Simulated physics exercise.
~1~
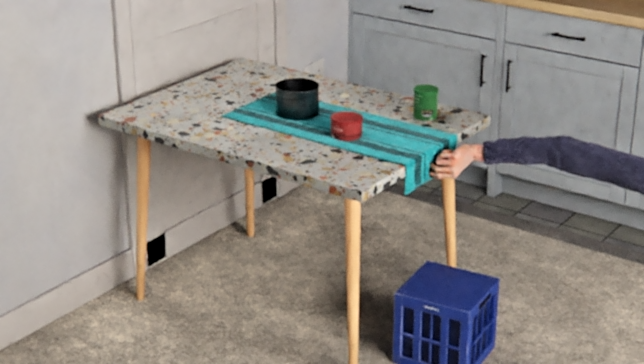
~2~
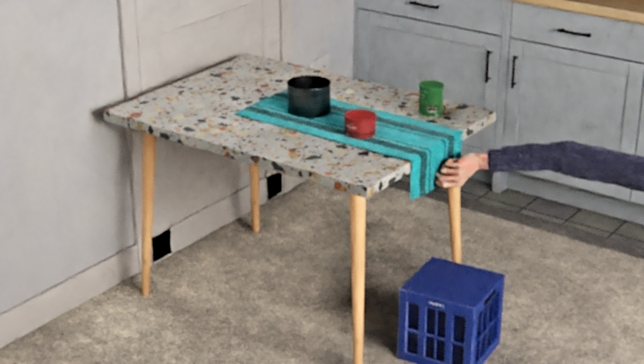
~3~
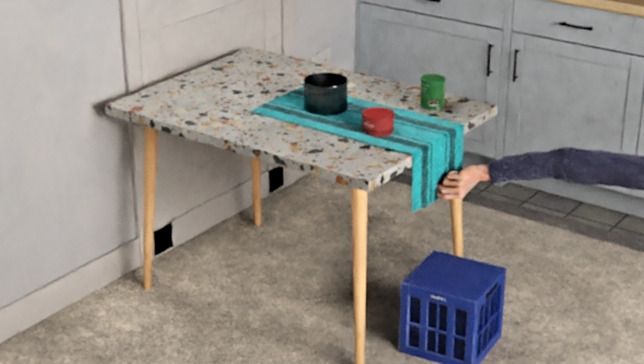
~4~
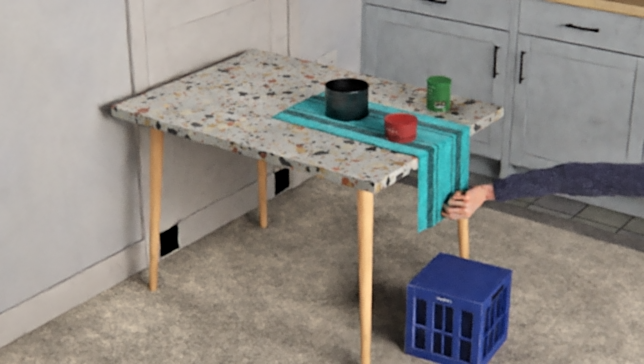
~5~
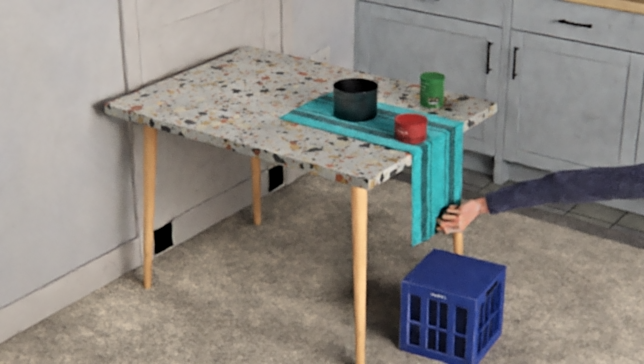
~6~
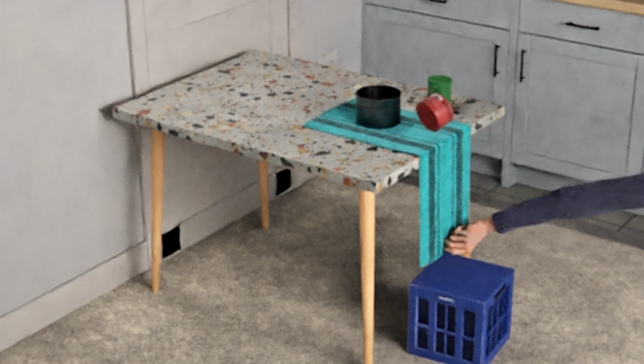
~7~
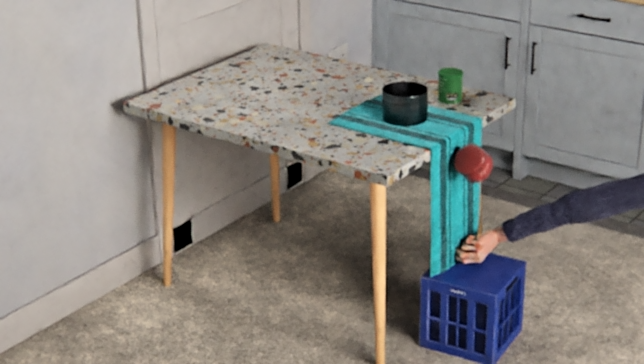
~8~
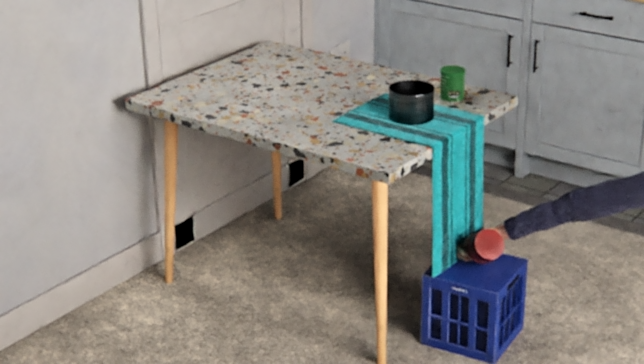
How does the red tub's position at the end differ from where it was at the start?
At the start the red tub sits on the turquoise cloth on top of the table. By the end it is off the table, lower and further right, beside the hand at the top of the blue crate.
